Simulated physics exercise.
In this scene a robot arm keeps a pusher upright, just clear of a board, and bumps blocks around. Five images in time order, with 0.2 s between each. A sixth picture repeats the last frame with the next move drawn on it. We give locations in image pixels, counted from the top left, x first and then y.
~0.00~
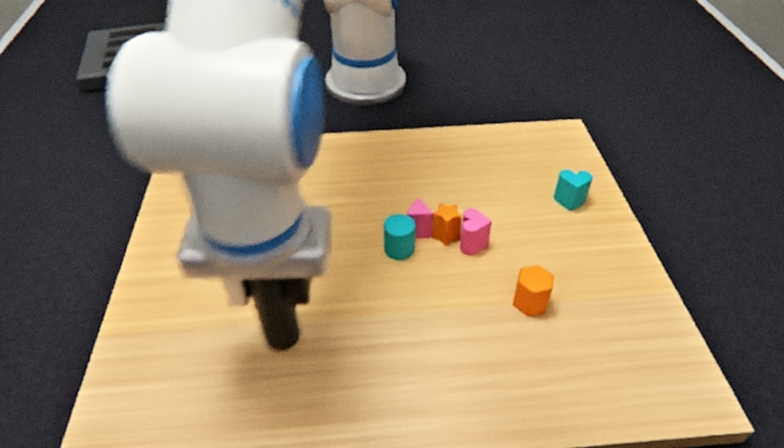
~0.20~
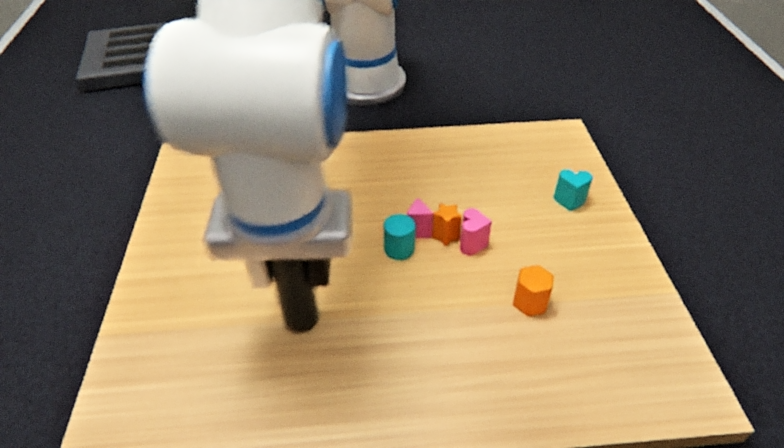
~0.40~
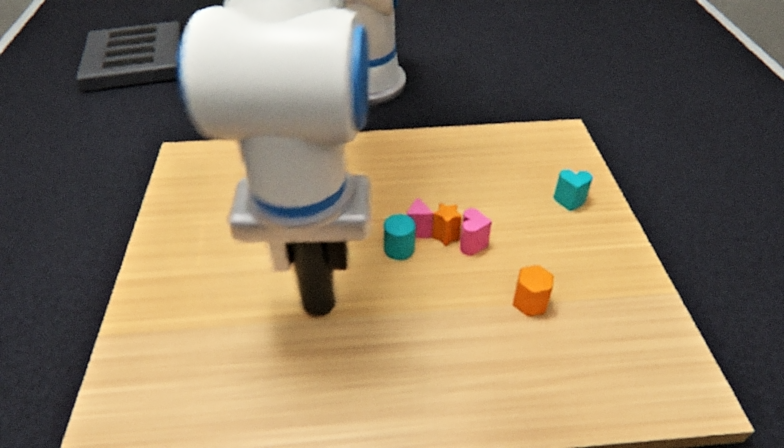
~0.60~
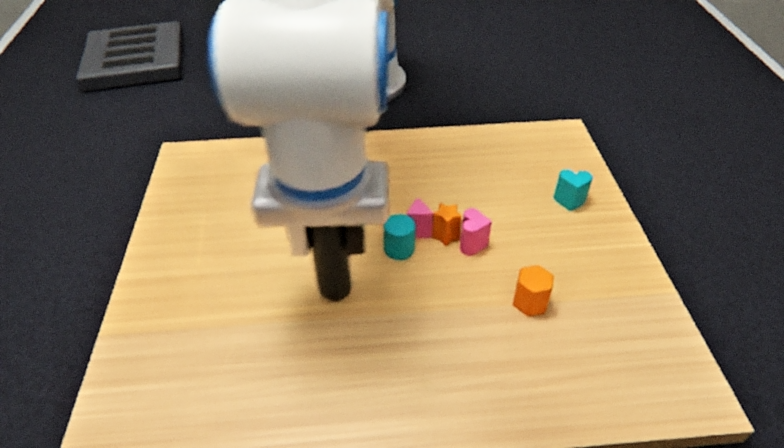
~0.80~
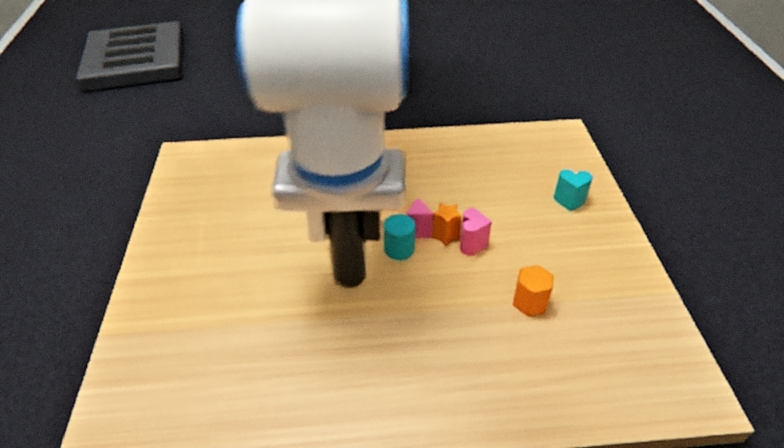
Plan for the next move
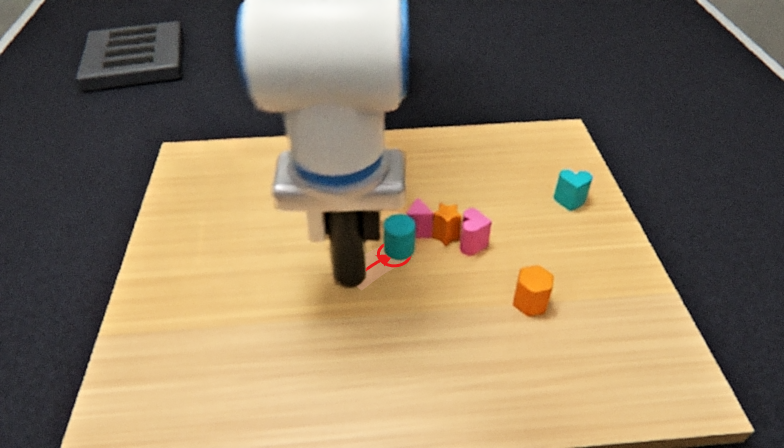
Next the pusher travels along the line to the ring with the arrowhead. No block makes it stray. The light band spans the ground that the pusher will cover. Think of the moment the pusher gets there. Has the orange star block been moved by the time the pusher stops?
No - that is not the case.
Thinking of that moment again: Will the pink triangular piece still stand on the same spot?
In short: No.
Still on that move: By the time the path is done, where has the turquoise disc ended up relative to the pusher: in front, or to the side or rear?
At the end of the path, the pusher is still pushing the turquoise disc ahead of it.
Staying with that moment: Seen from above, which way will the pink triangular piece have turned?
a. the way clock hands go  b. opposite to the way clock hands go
I'll go with a - the way clock hands go.
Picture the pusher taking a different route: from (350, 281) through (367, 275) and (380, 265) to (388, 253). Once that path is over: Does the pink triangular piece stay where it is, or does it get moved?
At the moment the path ends, the pink triangular piece no longer stands where it did.
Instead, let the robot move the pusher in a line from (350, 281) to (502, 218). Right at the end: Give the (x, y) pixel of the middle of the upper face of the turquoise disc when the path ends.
At (423, 200).
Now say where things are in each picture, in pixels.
Pusher tip at (283, 335); block tops, turquoise disc at (399, 224); pink triangular piece at (419, 207); orange star block at (448, 211), in the first picture.
Pusher at (301, 319); blocks unchanged, in the second picture.
Pusher at (319, 303); blocks unchanged, in the third picture.
Pusher at (335, 288); blocks unchanged, in the fourth picture.
Pusher at (350, 275); turquoise disc at (399, 224); pink triangular piece at (419, 207); orange star block at (448, 211), in the fifth picture.
Path on the board, from (350, 281) by way of (372, 266) to (394, 254).
On the path given first. Halfway along, pusher at (371, 259); nothing pushed yet.
At the end, pusher at (394, 247); turquoise disc at (417, 213); pink triangular piece at (428, 198), turned 30° clockwise; orange star block in place.
